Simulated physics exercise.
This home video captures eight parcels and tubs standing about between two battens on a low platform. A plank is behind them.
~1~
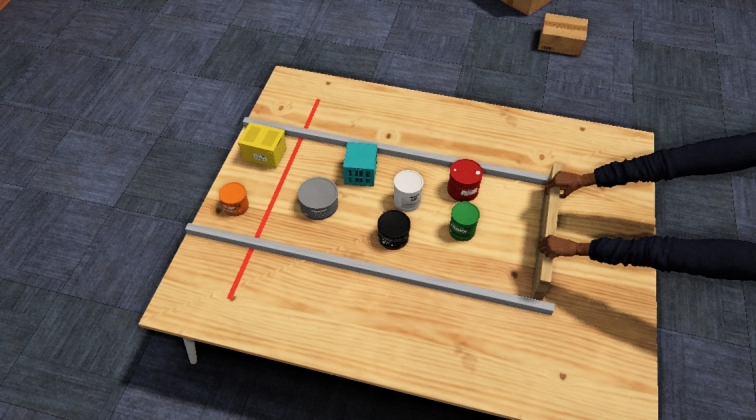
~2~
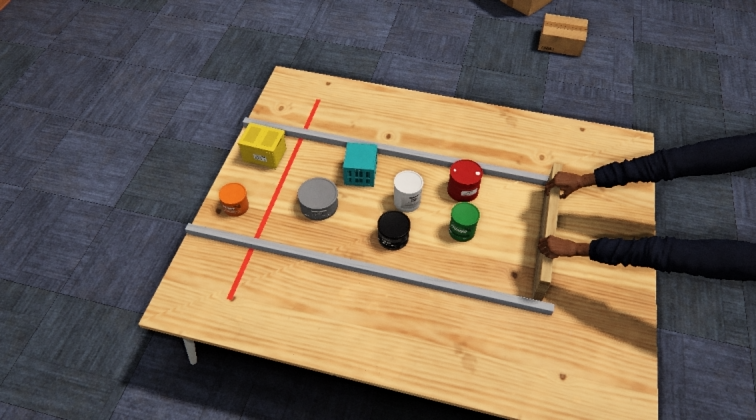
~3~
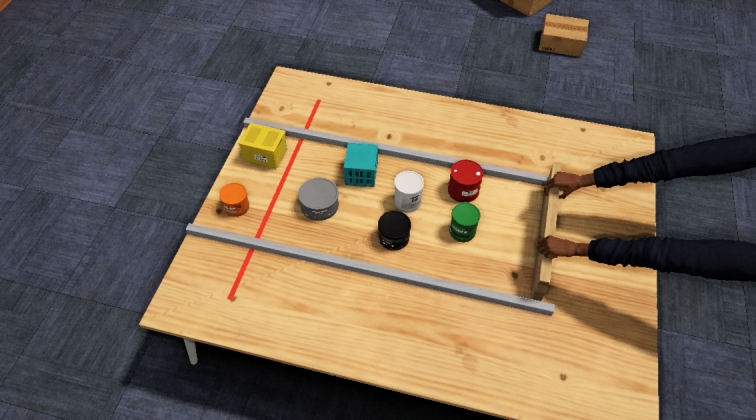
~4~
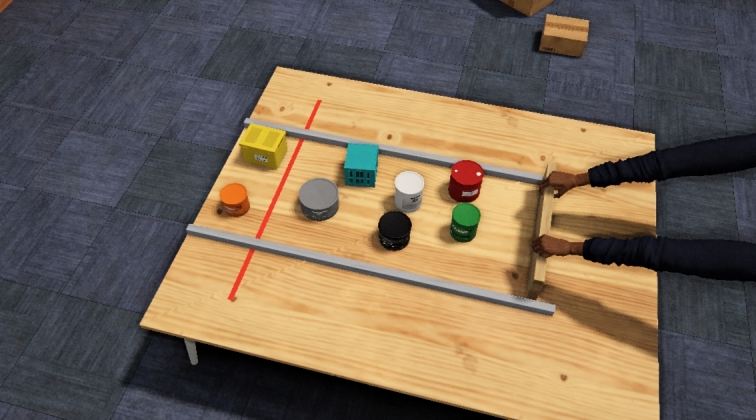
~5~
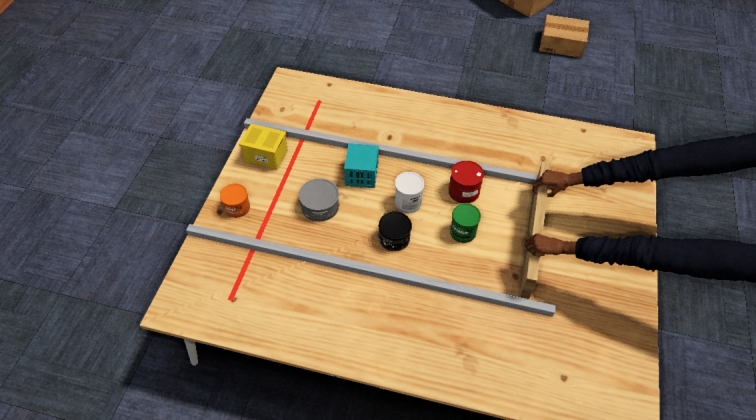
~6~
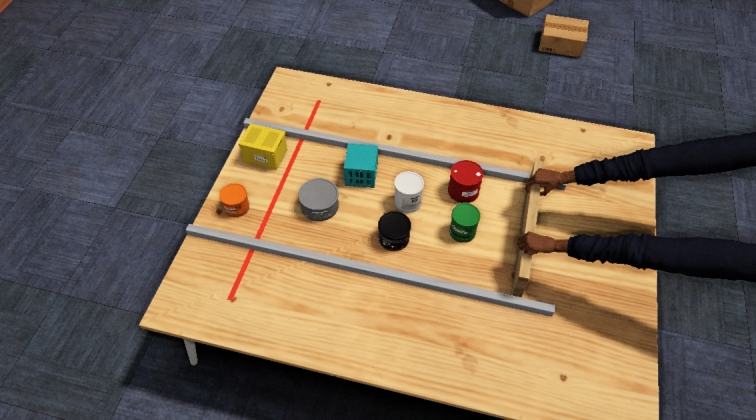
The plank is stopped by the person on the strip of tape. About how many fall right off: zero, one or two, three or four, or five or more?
One or a pair drop.
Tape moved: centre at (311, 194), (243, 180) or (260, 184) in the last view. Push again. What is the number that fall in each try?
Try 1: 0; try 2: 4; try 3: 2.
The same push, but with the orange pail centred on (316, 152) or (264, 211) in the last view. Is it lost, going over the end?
First place: It drops down; second place: It is not lost.
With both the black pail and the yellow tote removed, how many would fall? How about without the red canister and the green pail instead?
The count is 0 in the first case and 0 in the second.
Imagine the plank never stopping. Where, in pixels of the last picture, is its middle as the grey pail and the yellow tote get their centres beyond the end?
Roughly (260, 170); for the second one, roughly (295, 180).
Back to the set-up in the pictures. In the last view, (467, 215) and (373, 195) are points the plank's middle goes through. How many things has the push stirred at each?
At the first spot the count is 2, and at the second it is 5.
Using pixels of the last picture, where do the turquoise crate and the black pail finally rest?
Turquoise crate: About (251, 148); black pail: About (250, 207).
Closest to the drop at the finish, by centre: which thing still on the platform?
Orange pail.
Early on, none off yet; orange pail at rest near (235, 201); yellow tote at rest near (264, 147); grey pail at rest near (319, 200).
A while later, none off yet; orange pail at rest near (235, 201); yellow tote travelled a little near (257, 146); grey pail travelled about its own width near (276, 193).
Finally, the number that fall off is one or two; lost, yellow tote.
